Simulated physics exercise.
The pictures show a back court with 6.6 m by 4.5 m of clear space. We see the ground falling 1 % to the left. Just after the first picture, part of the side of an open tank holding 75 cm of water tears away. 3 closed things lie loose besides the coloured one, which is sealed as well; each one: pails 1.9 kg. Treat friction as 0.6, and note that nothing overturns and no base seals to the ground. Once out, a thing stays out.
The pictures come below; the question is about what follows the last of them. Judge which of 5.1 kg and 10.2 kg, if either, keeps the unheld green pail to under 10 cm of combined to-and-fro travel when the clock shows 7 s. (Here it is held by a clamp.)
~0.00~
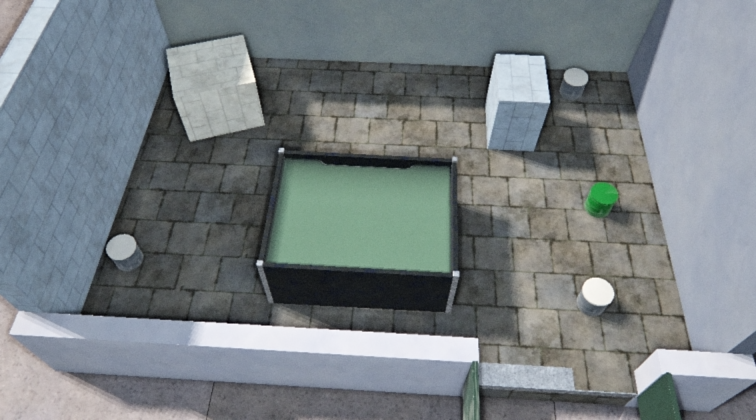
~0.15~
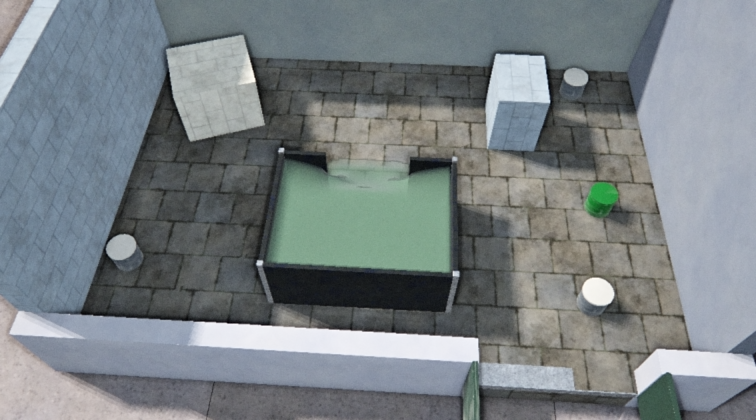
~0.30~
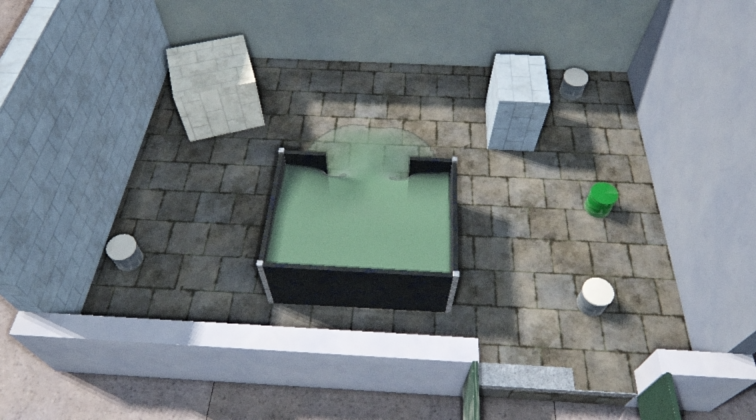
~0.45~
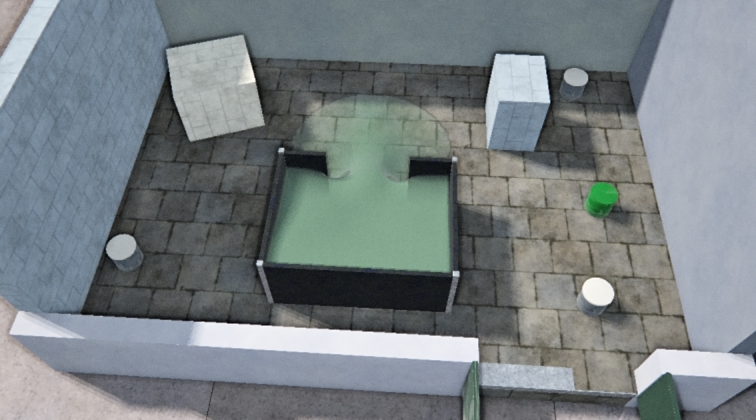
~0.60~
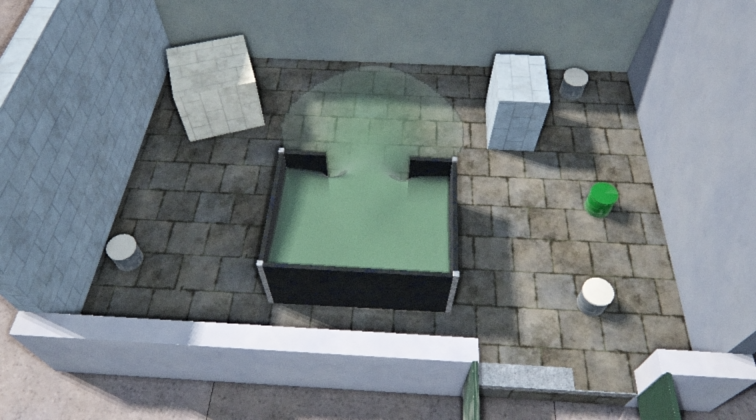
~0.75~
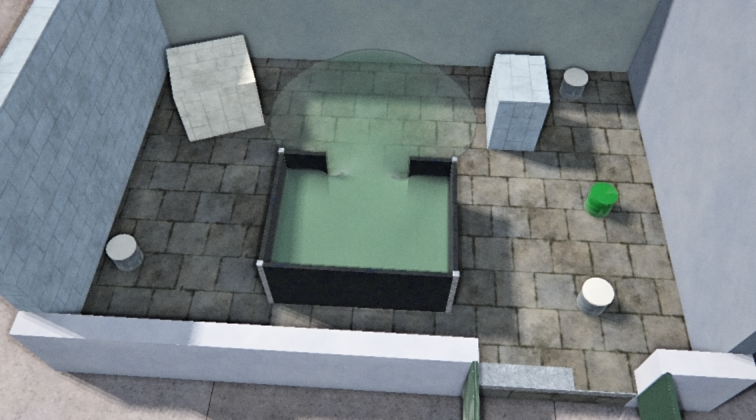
Only 10.2 kg is enough.
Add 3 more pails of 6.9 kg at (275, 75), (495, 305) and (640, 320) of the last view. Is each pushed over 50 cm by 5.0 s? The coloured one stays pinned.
In the given order, I'd say greater, smaller, smaller.
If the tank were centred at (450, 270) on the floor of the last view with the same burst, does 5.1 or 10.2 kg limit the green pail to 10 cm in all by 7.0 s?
In that case, simply put, the heavier one is needed.
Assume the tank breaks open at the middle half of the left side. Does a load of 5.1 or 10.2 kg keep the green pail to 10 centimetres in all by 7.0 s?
Well, in that case the light one does it.
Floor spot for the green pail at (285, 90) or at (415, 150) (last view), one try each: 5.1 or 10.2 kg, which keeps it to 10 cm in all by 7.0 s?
No option, then no option.
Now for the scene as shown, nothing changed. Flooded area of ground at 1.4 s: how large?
Around 10.0 m2 of it.
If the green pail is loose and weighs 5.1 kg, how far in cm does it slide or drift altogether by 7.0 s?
It covers about 80 cm altogether.
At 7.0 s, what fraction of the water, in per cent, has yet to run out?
Roughly 96 percent.
After 1.4 s the green pail would be 0 cm from its start with 5.1 kg and 0 cm from its start with 10.2 kg; 0 cm of water round it then.
After 3.1 s the green pail would be 3 cm from its start with 5.1 kg and 1 cm from its start with 10.2 kg; 1 cm of water round it then.
After 4.9 s the green pail would be 58 cm from its start with 5.1 kg and 1 cm from its start with 10.2 kg; 6 cm of water round it then.
After 7.0 s the green pail would be 88 cm from its start with 5.1 kg and 1 cm from its start with 10.2 kg; 4 cm of water round it then.
